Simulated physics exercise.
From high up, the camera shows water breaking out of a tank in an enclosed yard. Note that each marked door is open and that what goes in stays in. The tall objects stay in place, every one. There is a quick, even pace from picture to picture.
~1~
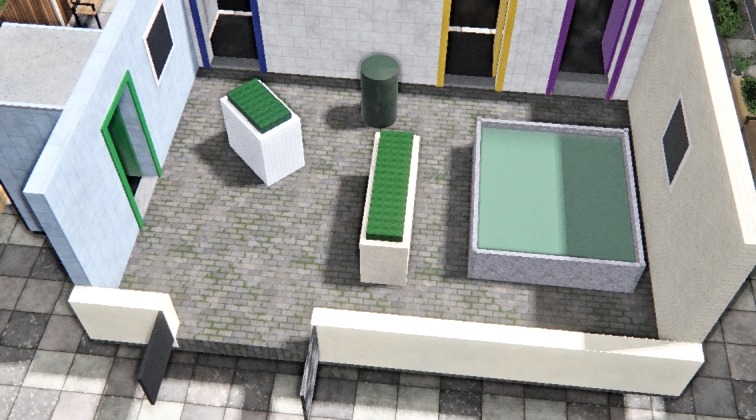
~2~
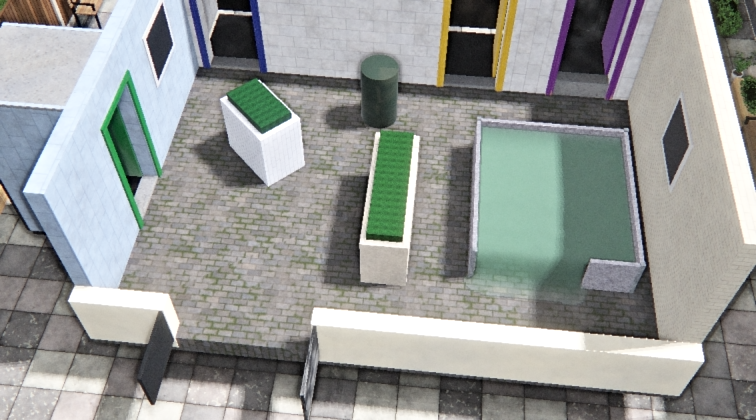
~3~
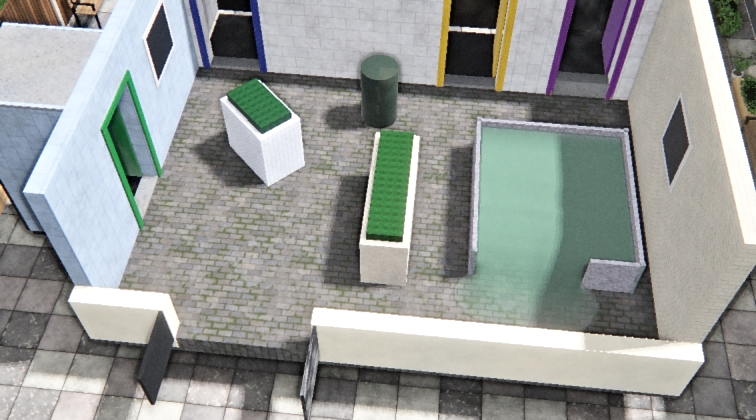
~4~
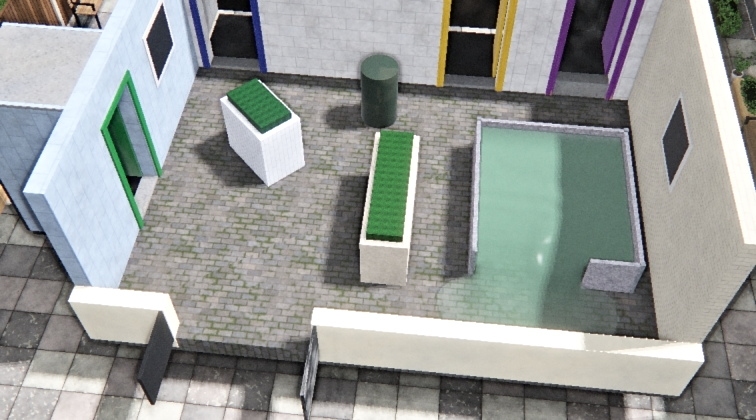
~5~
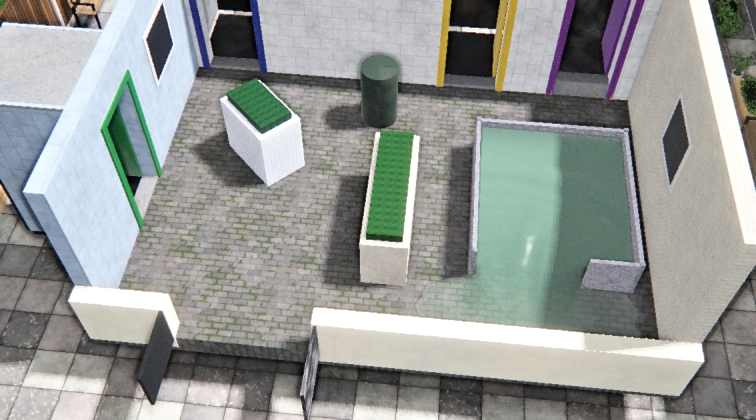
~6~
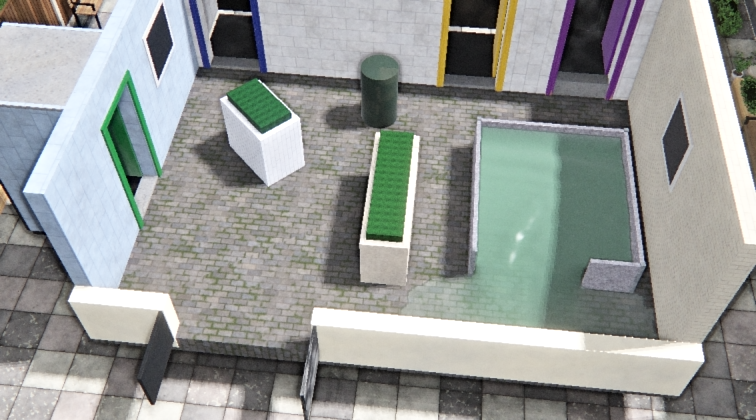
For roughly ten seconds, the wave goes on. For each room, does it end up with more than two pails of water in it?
As I see it, the purple door will be at or under the cap; the yellow door will be at or under the cap; the blue door will be over the cap; the green door will be over the cap.
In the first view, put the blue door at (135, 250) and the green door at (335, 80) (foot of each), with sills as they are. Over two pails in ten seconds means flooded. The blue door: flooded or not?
Result - blue door exceeds the limit.
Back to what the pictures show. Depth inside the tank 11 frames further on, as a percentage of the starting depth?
Some 54 per cent.
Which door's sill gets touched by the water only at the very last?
That would be the blue door.
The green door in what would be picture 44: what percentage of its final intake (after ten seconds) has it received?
Approximately 75 per cent.
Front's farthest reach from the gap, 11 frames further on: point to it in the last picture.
My best guess is about (187, 322).
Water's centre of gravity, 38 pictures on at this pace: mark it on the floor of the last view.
I'd put my finger on (450, 224).
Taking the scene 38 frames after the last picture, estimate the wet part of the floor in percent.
Roughly 80 percent, I'd say.
A moment on, water covers 15 % of the floor; the purple door not reached, the yellow door not reached, the blue door not reached, the green door not reached.
Next, water covers 30 % of the floor; the purple door not reached, the yellow door not reached, the blue door not reached, the green door not reached.
Then, water covers 50 % of the floor; the purple door wet at the sill, nothing in, the yellow door not reached, the blue door not reached, the green door under two buckets in.
Later, water covers 80 % of the floor; the purple door wet at the sill, nothing in, the yellow door wet at the sill, nothing in, the blue door under two buckets in, the green door over two buckets in.
In the end, water covers 100 % of the floor; the purple door wet at the sill, nothing in, the yellow door wet at the sill, nothing in, the blue door over two buckets in, the green door over two buckets in.
